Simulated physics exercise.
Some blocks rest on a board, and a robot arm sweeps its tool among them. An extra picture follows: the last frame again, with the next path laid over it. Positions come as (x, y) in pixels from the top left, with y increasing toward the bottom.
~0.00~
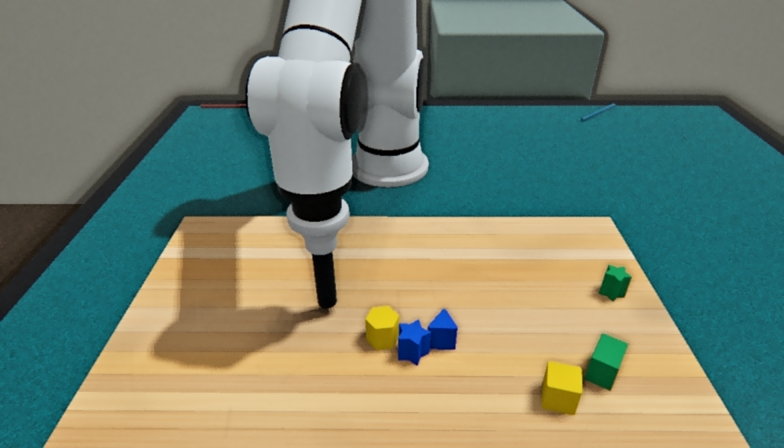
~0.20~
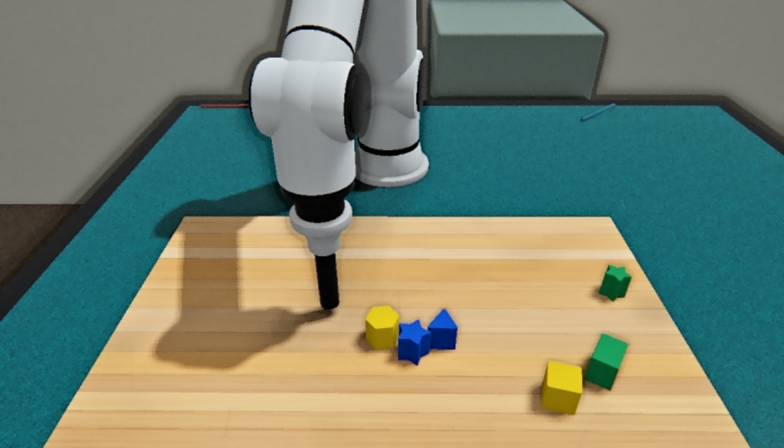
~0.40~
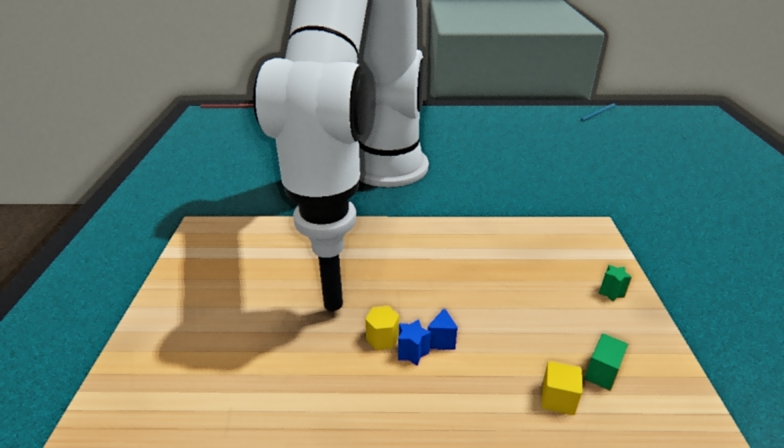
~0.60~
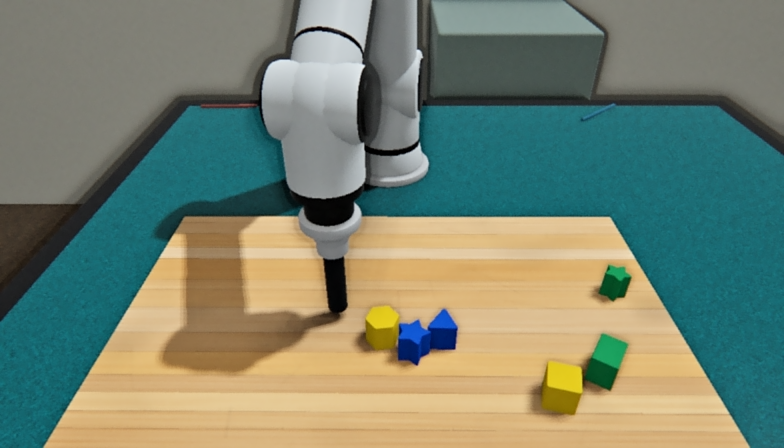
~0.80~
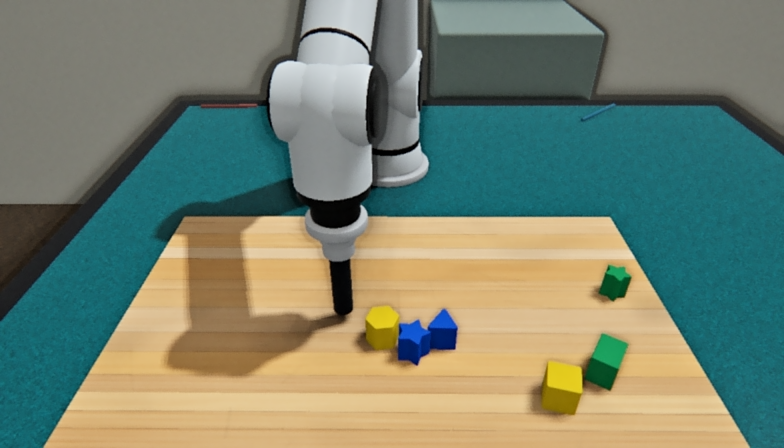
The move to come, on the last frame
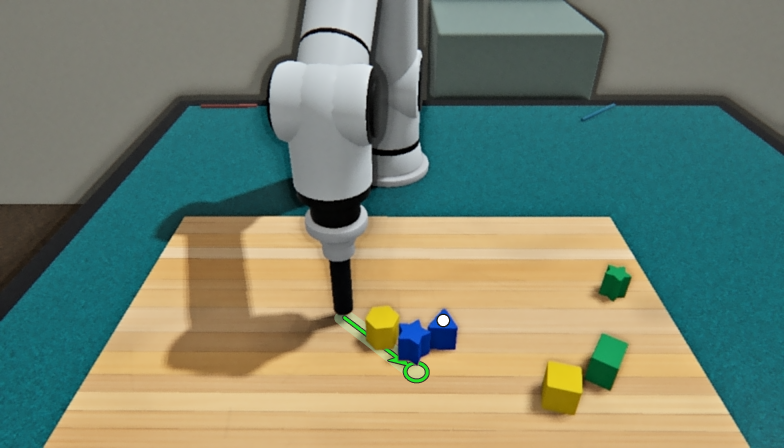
On a wooden board, a robot arm moves its black tool slightly right toward still blocks.
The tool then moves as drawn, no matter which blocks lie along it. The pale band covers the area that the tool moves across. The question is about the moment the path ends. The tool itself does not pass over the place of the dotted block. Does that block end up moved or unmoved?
The block you're asking about gets moved.
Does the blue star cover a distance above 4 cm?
Answer: Yes.
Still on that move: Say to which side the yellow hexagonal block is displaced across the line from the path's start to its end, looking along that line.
It slides leftward.
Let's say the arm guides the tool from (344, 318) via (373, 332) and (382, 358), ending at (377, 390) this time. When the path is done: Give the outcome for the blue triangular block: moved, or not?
At the moment the path ends, the blue triangular block still stands where it did.
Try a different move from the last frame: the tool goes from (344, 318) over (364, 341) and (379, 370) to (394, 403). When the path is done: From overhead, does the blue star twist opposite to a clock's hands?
Answer: No.
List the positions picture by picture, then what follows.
The first frame shows tool's lower end at (327, 302); yellow hexagonal block at (382, 317); blue star at (413, 331); blue triangular block at (443, 320).
The second frame shows tool at (330, 303); blocks still.
The third frame shows tool at (333, 305); blocks still.
The fourth frame shows tool at (338, 307); blocks still.
The fifth frame shows tool at (344, 309); yellow hexagonal block at (382, 317); blue star at (413, 331); blue triangular block at (443, 320).
Drawn move, straight from (344, 318) to (416, 372); the dot is on the blue triangular block.
The first path, step by step. One third of the way, tool at (367, 326); yellow hexagonal block at (390, 320); blue star at (418, 333).
Two thirds of the way, tool at (391, 343); yellow hexagonal block at (417, 330), turned 30° anticlockwise; blue star at (442, 343), turned 35° clockwise; blue triangular block at (455, 324), turned 75° anticlockwise.
At the end, tool at (417, 363); yellow hexagonal block at (436, 335), turned 65° anticlockwise; blue star at (462, 348), turned 30° clockwise; blue triangular block at (456, 324), turned 80° anticlockwise.
